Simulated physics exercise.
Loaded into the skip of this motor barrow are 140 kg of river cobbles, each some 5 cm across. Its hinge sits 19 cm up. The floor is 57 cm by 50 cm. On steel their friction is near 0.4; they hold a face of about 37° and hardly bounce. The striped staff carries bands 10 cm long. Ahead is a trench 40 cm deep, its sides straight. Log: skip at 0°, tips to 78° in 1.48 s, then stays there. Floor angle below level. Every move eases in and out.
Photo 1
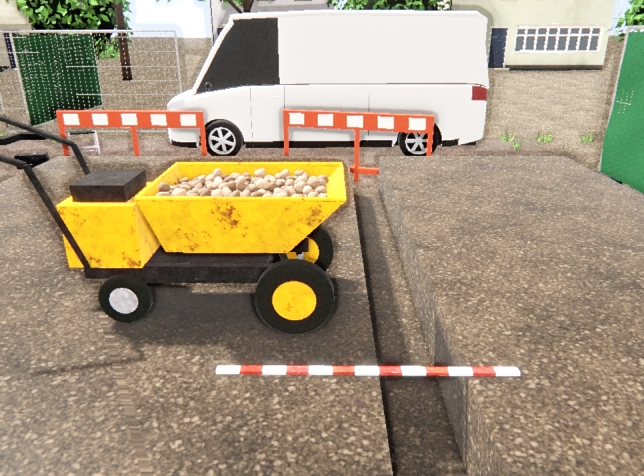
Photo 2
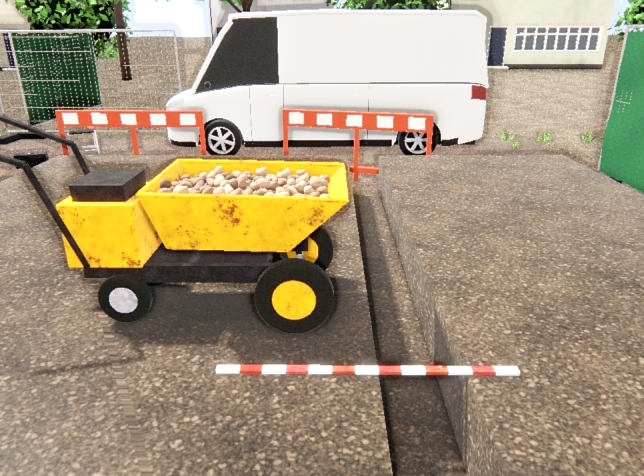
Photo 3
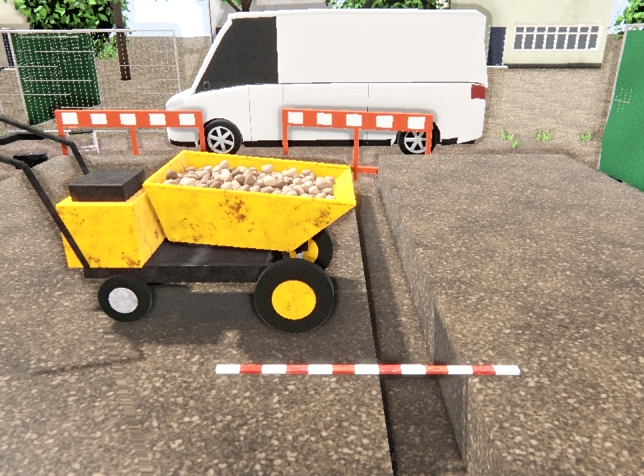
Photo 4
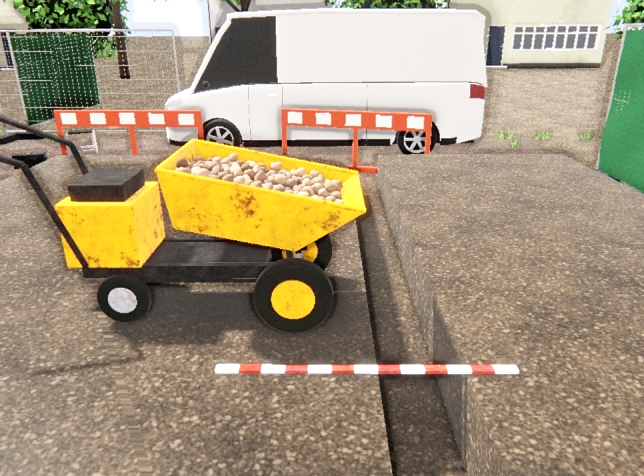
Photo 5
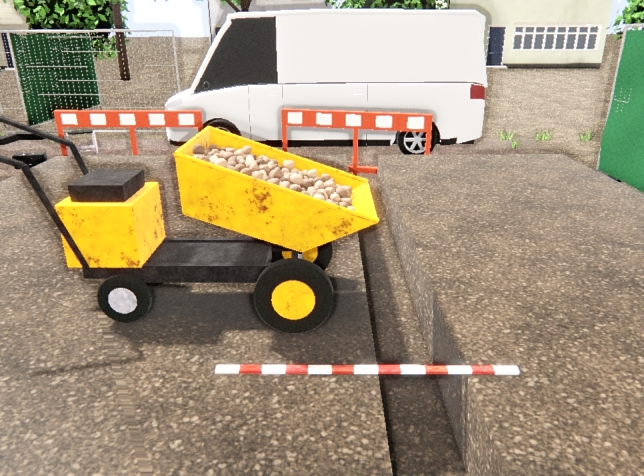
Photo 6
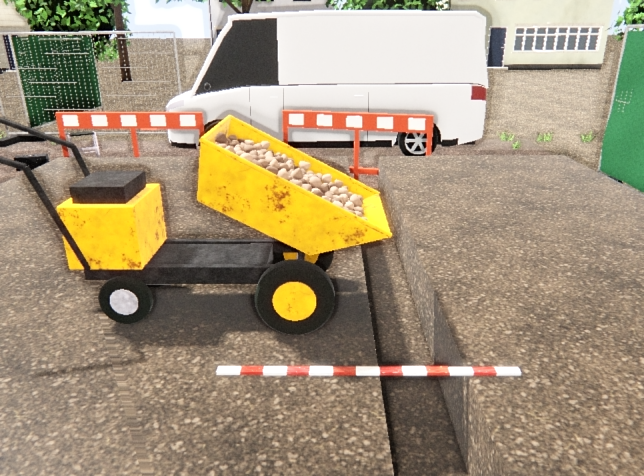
A yellow motor barrow loaded with pale rounded stones stood beside a straight-sided trench, with a white van parked behind barriers, and its skip tilted steadily forward to the right, its back end rising.
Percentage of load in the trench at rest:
72 %.
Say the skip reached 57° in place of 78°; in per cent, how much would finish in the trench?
Share in trench: Approx. 60%.
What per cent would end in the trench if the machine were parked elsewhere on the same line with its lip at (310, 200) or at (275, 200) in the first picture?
The first gives about 100 percent and the second about 75 percent.
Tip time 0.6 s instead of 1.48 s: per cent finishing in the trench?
55 %.
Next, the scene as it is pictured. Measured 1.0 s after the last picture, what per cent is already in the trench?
Roughly 50% by that time.
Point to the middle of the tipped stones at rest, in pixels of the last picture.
The stones end up centred near (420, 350).
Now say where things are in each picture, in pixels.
Lip at (345, 200), floor tilted 0°, highest stones at (258, 184), in the first picture.
The skip is at 1°, its lip at (348, 200); the top of the load is at (238, 180), in the second picture.
Lip at (355, 204), floor tilted 5°, highest stones at (216, 175), in the third picture.
The skip is at 12°, its lip at (365, 211); the top of the load is at (204, 165), in the fourth picture.
Lip at (378, 221), floor tilted 19°, highest stones at (214, 154), in the fifth picture.
Lip at (391, 236), floor tilted 28°, highest stones at (232, 144), in the sixth picture.
Then, 0.5 s after the last picture the floor is at 66°, 98 % in the skip, 2 % in the trench; the foremost stones are at (428, 284).
Then, 1.0 s after the last picture the floor is at 78°, 25 % in the skip, 50 % in the trench, 26 % past the trench; the foremost stones are at (543, 299).
Then, 1.3 s after the last picture the floor is at 78°, 2 % in the skip, 69 % in the trench, 29 % past the trench; the foremost stones are at (608, 300).
Then, 3.3 s after the last picture the floor is at 78°, 0 % in the skip, 72 % in the trench, 28 % past the trench; the foremost stones are at (637, 299).
